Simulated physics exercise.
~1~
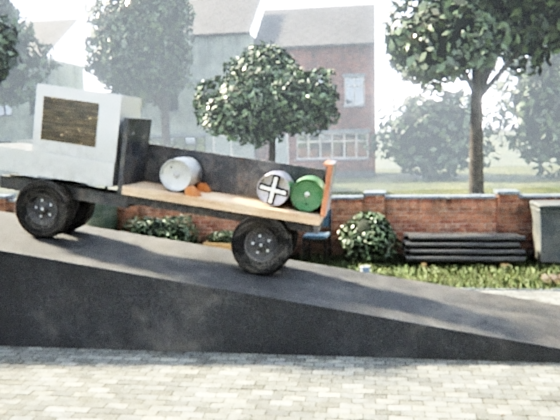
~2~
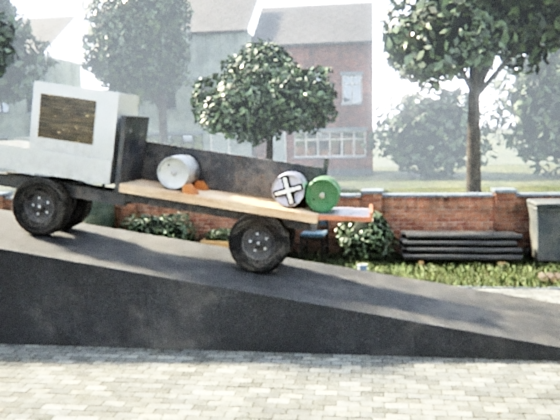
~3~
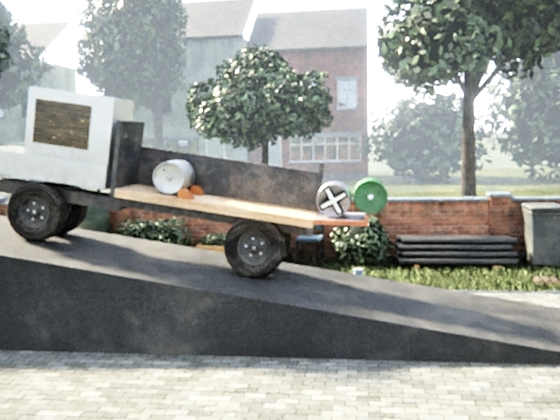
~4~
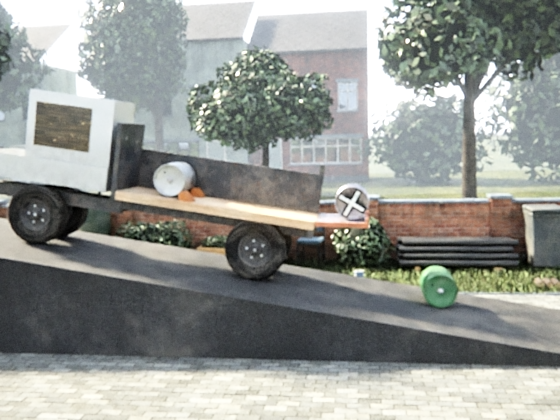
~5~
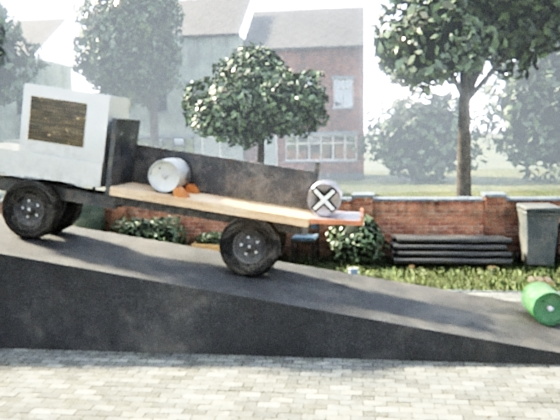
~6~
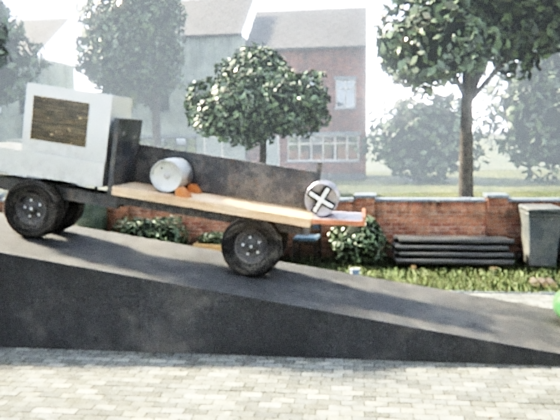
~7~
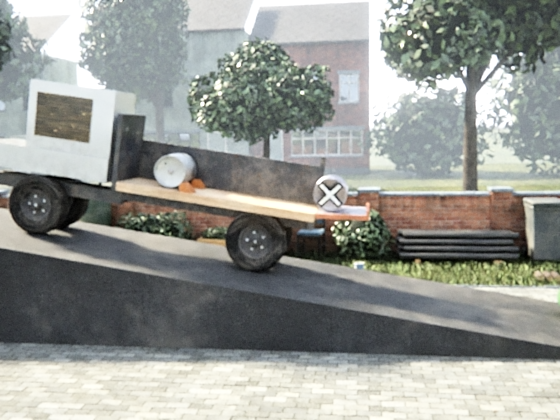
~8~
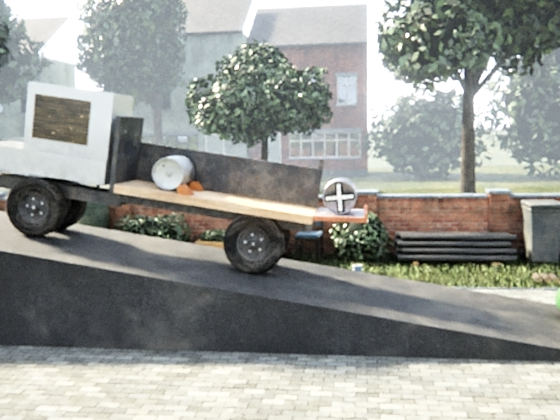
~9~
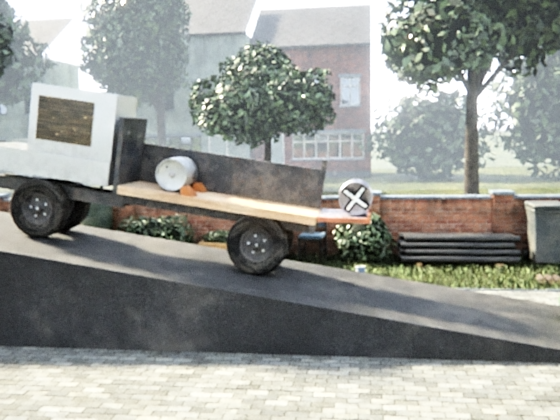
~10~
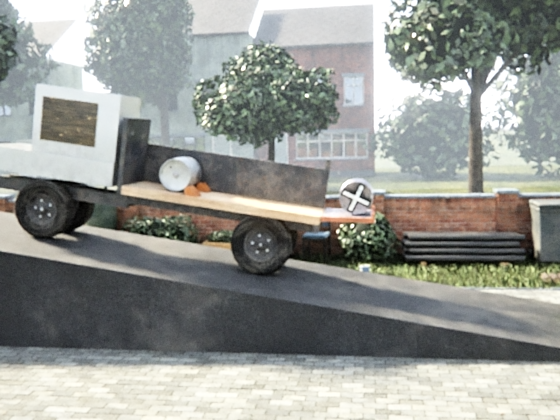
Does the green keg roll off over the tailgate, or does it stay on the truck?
The green keg rolls off over the lowered tailgate, drops onto the slope and rolls away to the right.
